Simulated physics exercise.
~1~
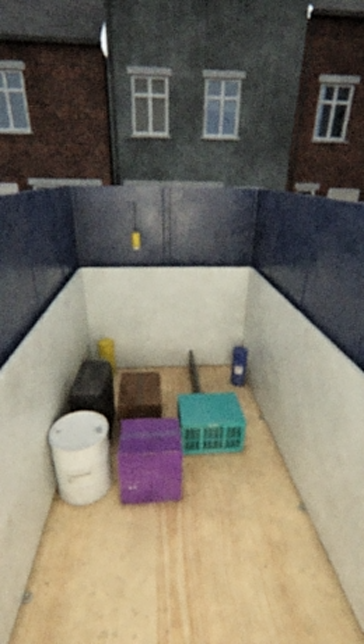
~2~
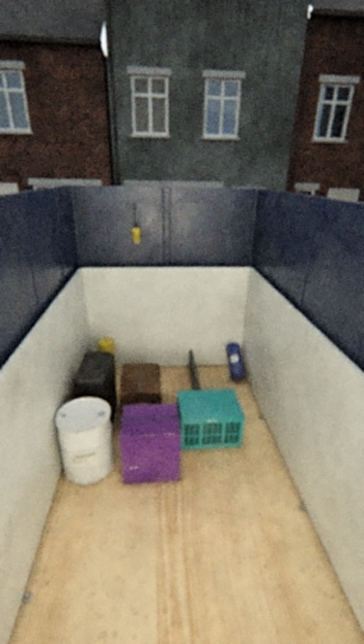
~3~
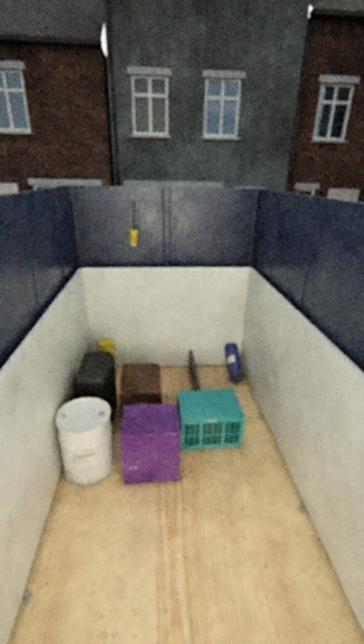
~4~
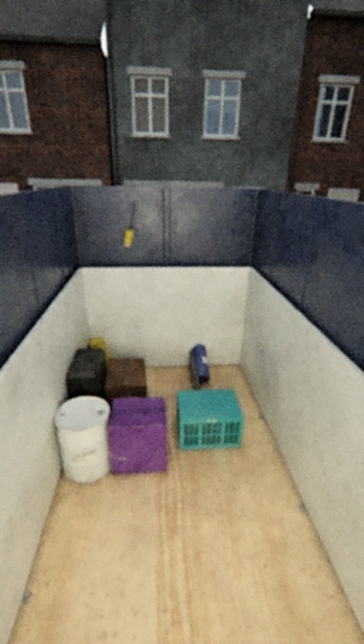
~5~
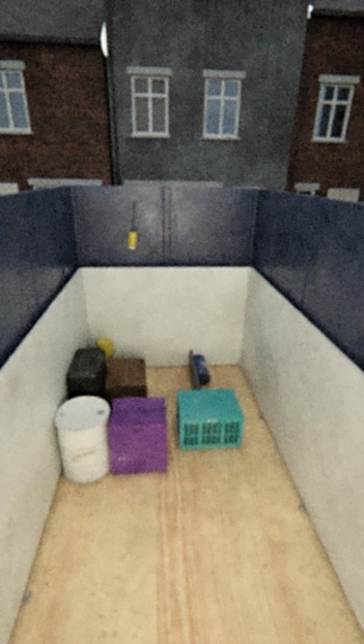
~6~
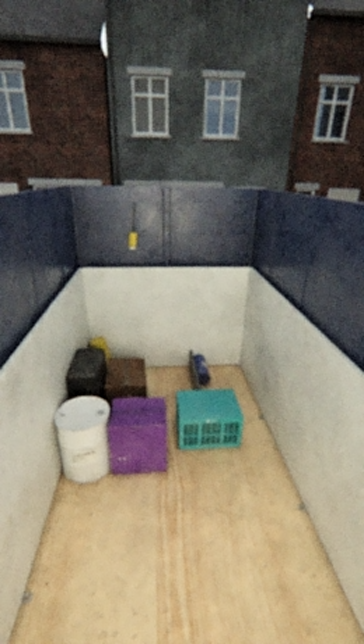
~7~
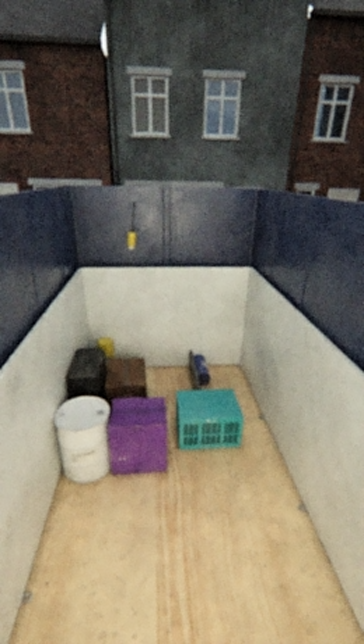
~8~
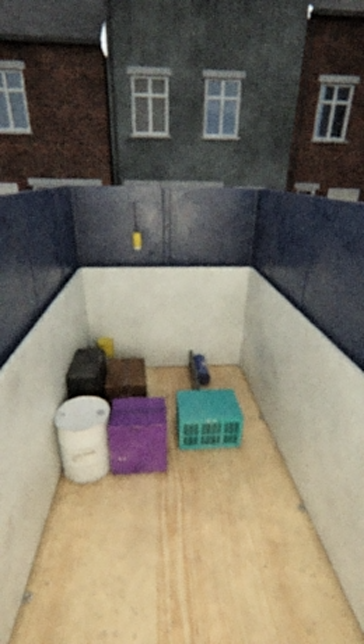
The clip shows boxes, a drum and canisters loose in a walled load bay as a blue canister topples and most items shift toward the front wall; several then slide left, and they settle with the blue canister lying on its side behind the turquoise chest.
